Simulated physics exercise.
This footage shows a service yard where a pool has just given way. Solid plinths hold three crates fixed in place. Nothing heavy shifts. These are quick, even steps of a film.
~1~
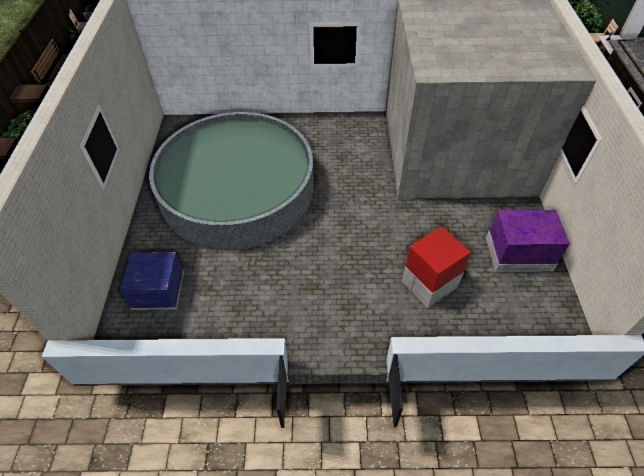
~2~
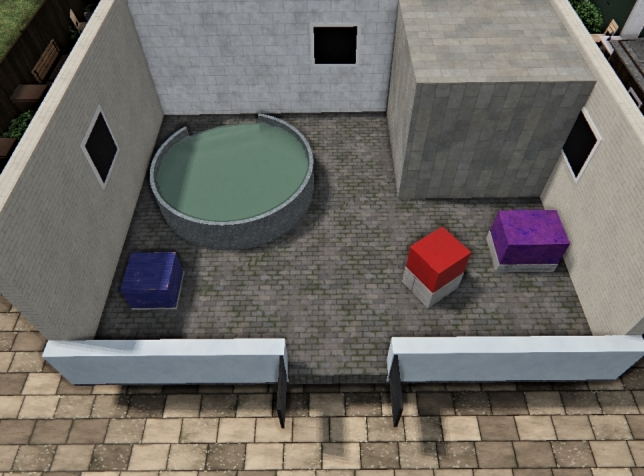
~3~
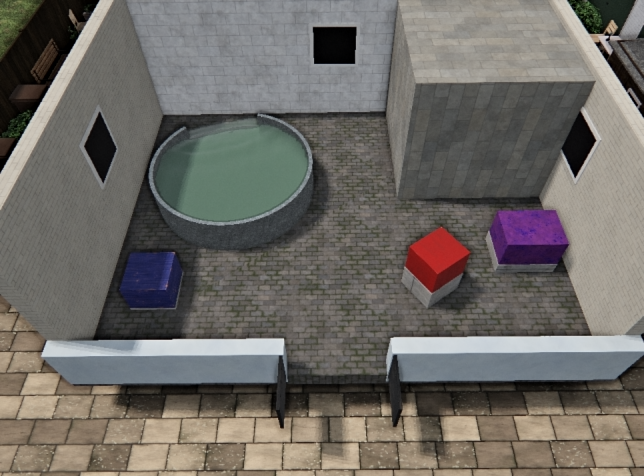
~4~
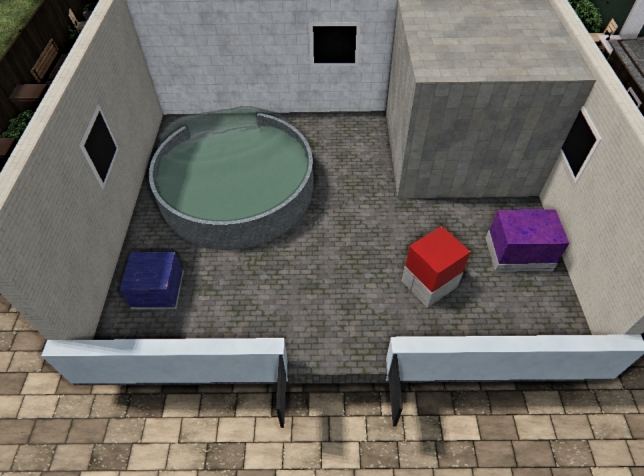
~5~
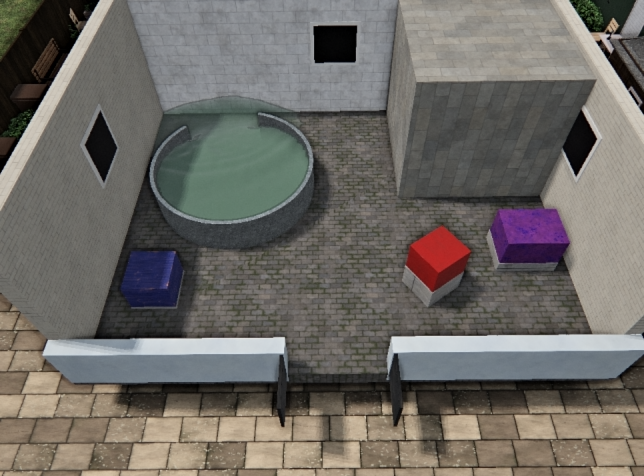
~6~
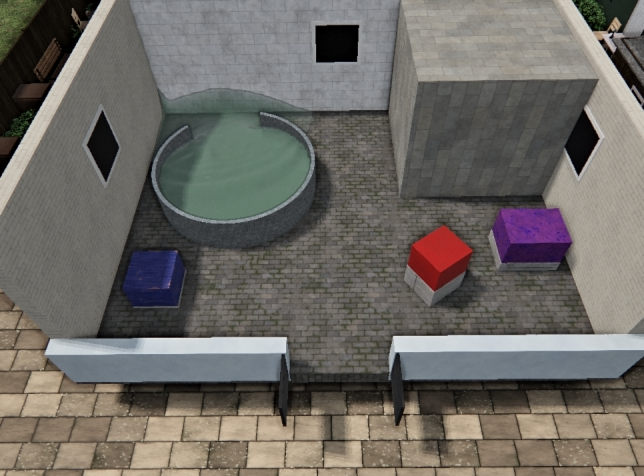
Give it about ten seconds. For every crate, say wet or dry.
My prediction: Blue crate: Not safe. Red crate: Safe. Purple crate: Safe.
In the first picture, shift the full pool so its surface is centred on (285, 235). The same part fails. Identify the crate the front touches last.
Last of all, it's the purple crate.
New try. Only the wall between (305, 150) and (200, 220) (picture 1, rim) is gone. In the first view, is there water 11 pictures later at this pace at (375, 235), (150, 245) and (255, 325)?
So it's liquid at the first, nothing at the second and liquid at the third.
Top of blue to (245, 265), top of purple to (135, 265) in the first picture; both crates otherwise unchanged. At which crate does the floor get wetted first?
The purple one is first.
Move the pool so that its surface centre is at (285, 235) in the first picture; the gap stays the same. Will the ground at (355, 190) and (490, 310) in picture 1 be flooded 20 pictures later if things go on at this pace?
Note: Point one reached by the flow; point two missed by the flow.
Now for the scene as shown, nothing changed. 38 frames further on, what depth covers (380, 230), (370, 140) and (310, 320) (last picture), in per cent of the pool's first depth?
In the order asked, some 8, 30 and 8 in a hundred.
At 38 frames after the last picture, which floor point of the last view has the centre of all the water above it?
The water's centre sits above (261, 194).
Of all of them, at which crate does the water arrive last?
That one's the purple one.
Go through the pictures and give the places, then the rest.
In the first frame, still water in the round tank at (233, 166).
In the second frame, the front is at a hidden place, out from the gap on the round tank's far side.
In the third frame, the front is at a hidden place, out from the gap on the round tank's far side.
In the fourth frame, water pours out on the round tank's far side and has run to (171, 127).
In the fifth frame, water pours out on the round tank's far side and has run to (164, 115).
In the sixth frame, water pours out on the round tank's far side and has run to (310, 112).
A moment on, water covers 15 % of the floor; the blue crate not reached, the red crate not reached, the purple crate not reached.
Next, water covers 30 % of the floor; the blue crate not reached, the red crate not reached, the purple crate not reached.
Then, water covers 50 % of the floor; the blue crate water round its plinth, the red crate water round its plinth, the purple crate not reached.
Later, water covers 80 % of the floor; the blue crate water round its plinth, the red crate water round its plinth, the purple crate water round its plinth.
In the end, water covers 100 % of the floor; the blue crate was topped, the red crate stayed above the water, the purple crate stayed above the water.
